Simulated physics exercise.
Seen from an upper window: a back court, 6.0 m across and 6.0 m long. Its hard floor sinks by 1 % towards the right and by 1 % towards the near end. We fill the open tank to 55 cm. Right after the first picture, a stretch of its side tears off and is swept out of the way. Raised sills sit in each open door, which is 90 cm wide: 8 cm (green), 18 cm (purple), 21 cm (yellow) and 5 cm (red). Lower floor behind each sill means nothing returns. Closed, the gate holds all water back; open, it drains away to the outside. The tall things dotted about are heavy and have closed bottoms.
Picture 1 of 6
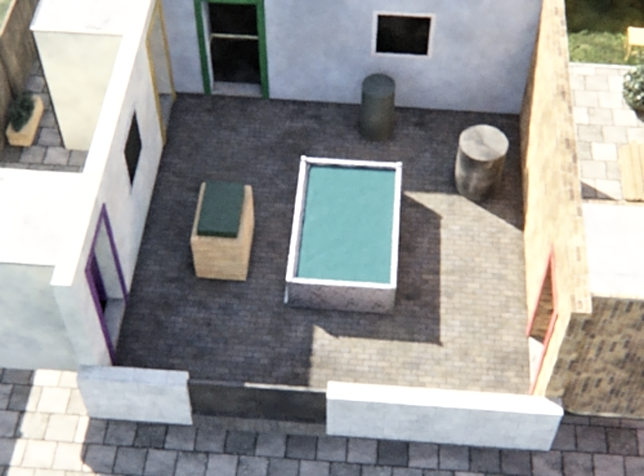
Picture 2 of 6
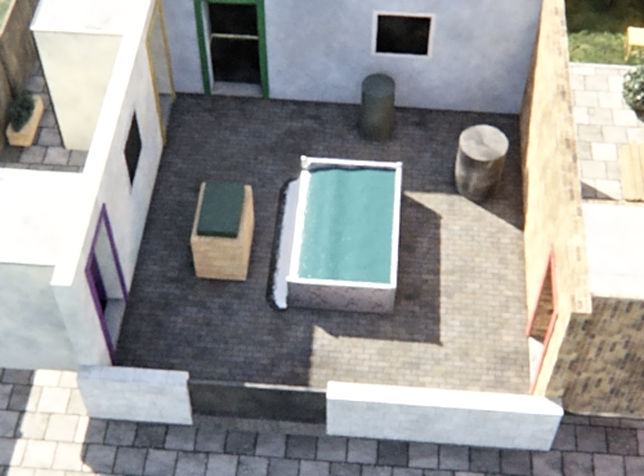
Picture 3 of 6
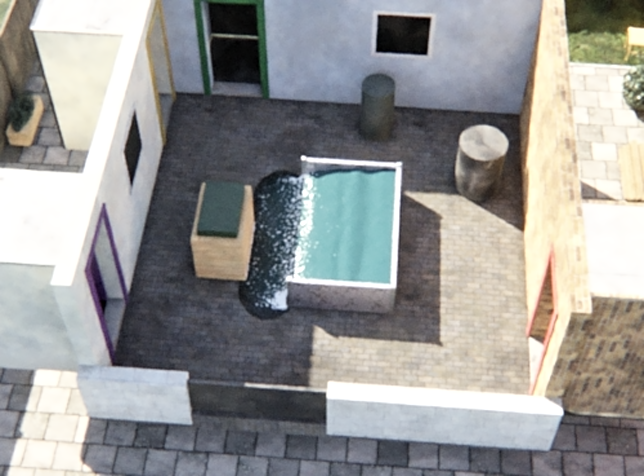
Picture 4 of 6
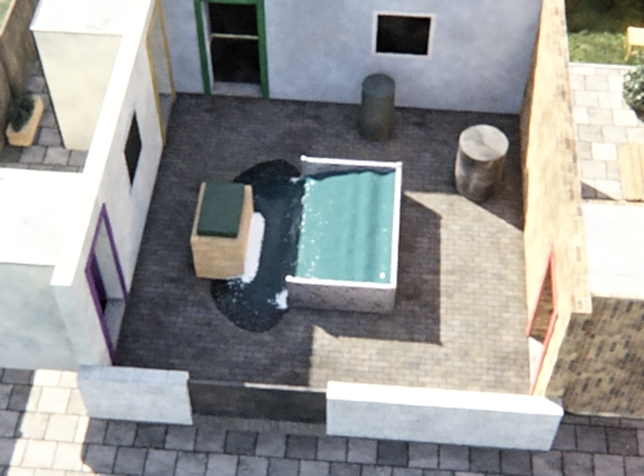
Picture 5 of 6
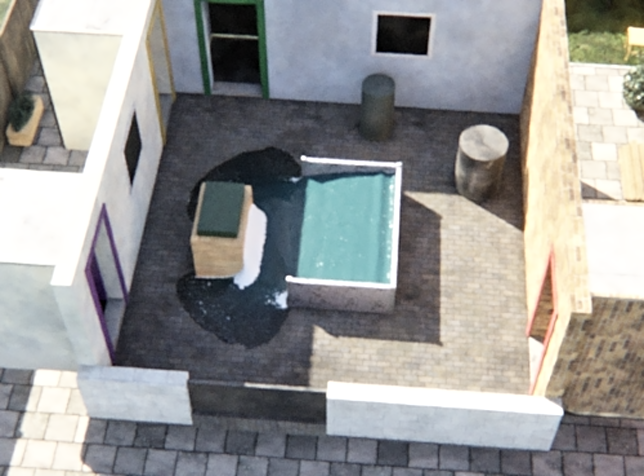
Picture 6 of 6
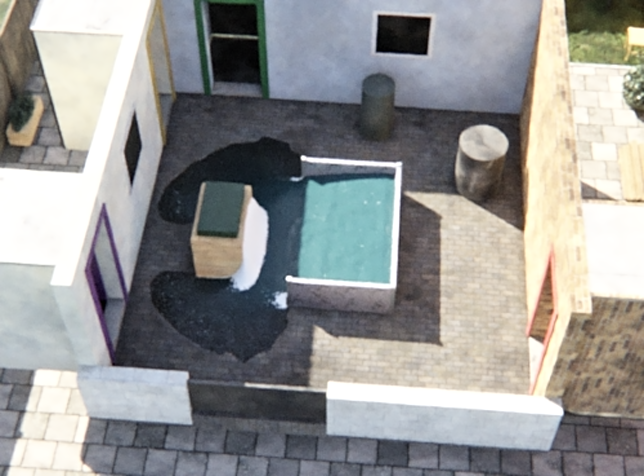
Water pouring from the left side of an open tank in a paved courtyard, spreading around both sides of a green-topped box.
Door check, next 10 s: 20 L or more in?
In the end the green door is going to top the limit. The purple door is going to fall short of the limit. The yellow door is going to fall short of the limit. The red door is going to top the limit.
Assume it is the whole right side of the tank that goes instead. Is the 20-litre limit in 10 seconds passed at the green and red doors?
Green door doesn't reach it, red door surpasses it.
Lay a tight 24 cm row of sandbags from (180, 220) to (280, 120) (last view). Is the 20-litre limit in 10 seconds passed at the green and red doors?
Against the limit, the green door stays within it and the red door goes beyond it.
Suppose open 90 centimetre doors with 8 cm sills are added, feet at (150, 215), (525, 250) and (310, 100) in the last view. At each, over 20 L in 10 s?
Check each in turn: The first succeeds, the second fails, the third fails.
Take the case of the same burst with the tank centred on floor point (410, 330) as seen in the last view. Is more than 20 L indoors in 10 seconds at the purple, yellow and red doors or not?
Purple gets more than that, yellow gets no more than that, red gets no more than that.
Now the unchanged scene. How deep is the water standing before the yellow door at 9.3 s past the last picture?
It's about 3.0 cm.
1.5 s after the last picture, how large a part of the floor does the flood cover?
I'd say around 40 % is wet.
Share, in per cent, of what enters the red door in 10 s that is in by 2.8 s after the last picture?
0 percent or so by then.
Then, 0.7 s after the last picture water covers 30 % of the floor and is deepest (36 cm) near (255, 258); green door not reached, purple door 16 cm at the sill, 0 L in, yellow door not reached, red door not reached.
Then, 1.5 s after the last picture water covers 40 % of the floor and is deepest (39 cm) near (176, 94); green door 15 cm at the sill, 0 L in, purple door 13 cm at the sill, 0 L in, yellow door 17 cm at the sill, 0 L in, red door not reached.
Then, 2.8 s after the last picture water covers 50 % of the floor and is deepest (17 cm) near (258, 99); green door 15 cm at the sill, 39 L in, purple door 13 cm at the sill, 1 L in, yellow door 15 cm at the sill, 3 L in, red door not reached.
Then, 5.3 s after the last picture water covers 80 % of the floor and is deepest (14 cm) near (517, 424); green door 5 cm at the sill, 54 L in, purple door 8 cm at the sill, 1 L in, yellow door 4 cm at the sill, 3 L in, red door 11 cm at the sill, 0 L in.
Then, 9.3 s after the last picture water covers 95 % of the floor and is deepest (12 cm) near (517, 424); green door 4 cm at the sill, 54 L in, purple door 6 cm at the sill, 1 L in, yellow door 3 cm at the sill, 3 L in, red door 10 cm at the sill, 54 L in.
